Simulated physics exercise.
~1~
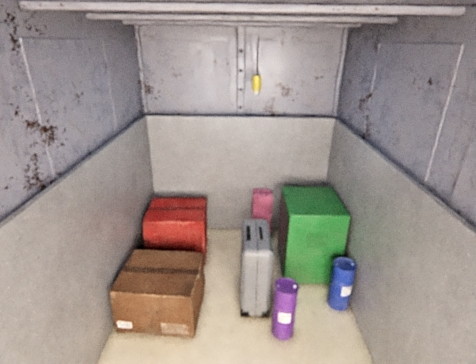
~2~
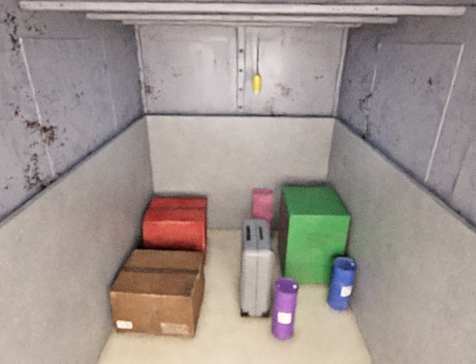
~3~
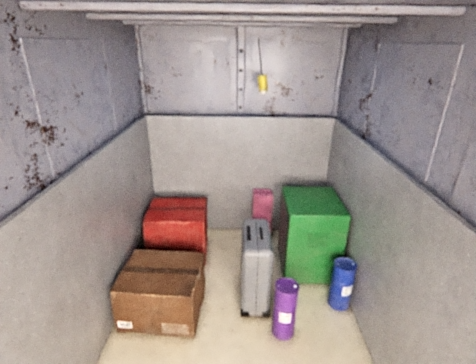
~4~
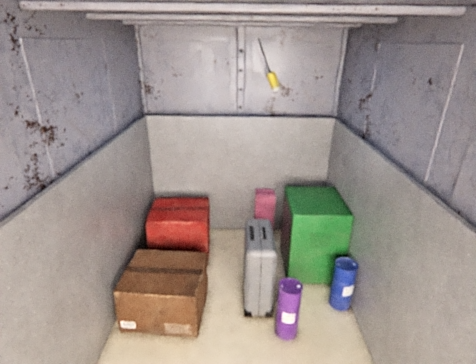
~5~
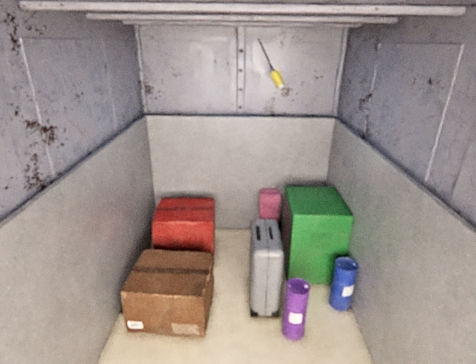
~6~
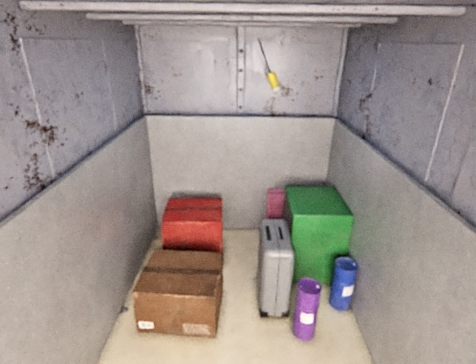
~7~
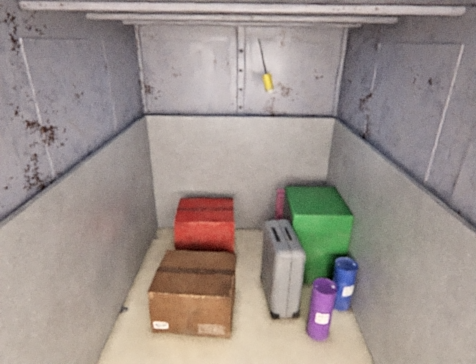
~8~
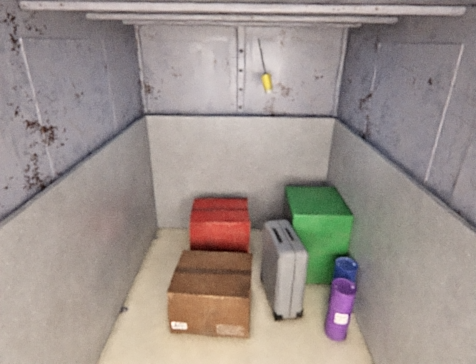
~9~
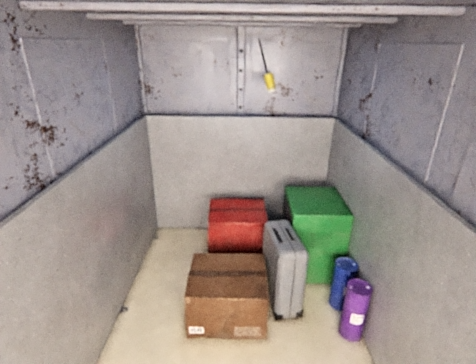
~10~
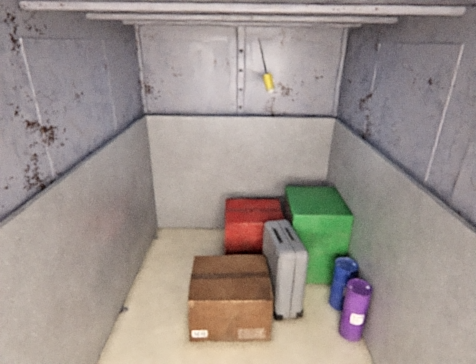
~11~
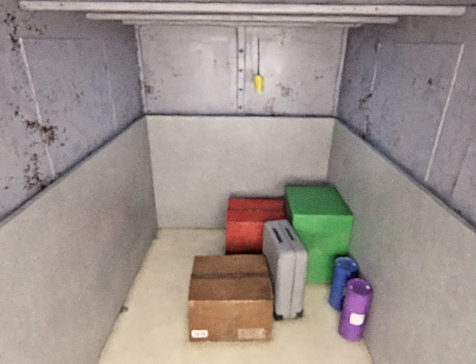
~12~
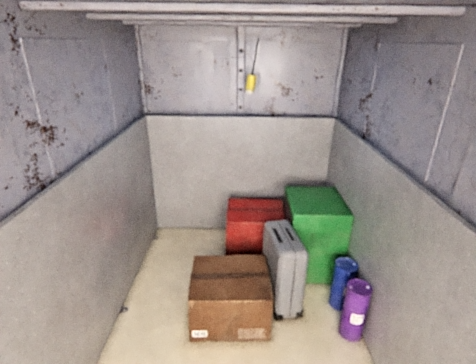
At first, a red box, a brown box, a grey case, a small pink box, a green box-shaped item and two canisters, purple and blue, stand still in the load bay of a van. A yellow-ended object hanging on the far wall swings to the right, and the load begins sliding that way. The pink box slips out of sight behind the green item, and the grey case stops beside it. The purple canister slides in front of the blue one and onward, while both boxes keep moving. Finally everything rests upright on the right, the green item and blue canister having barely moved.
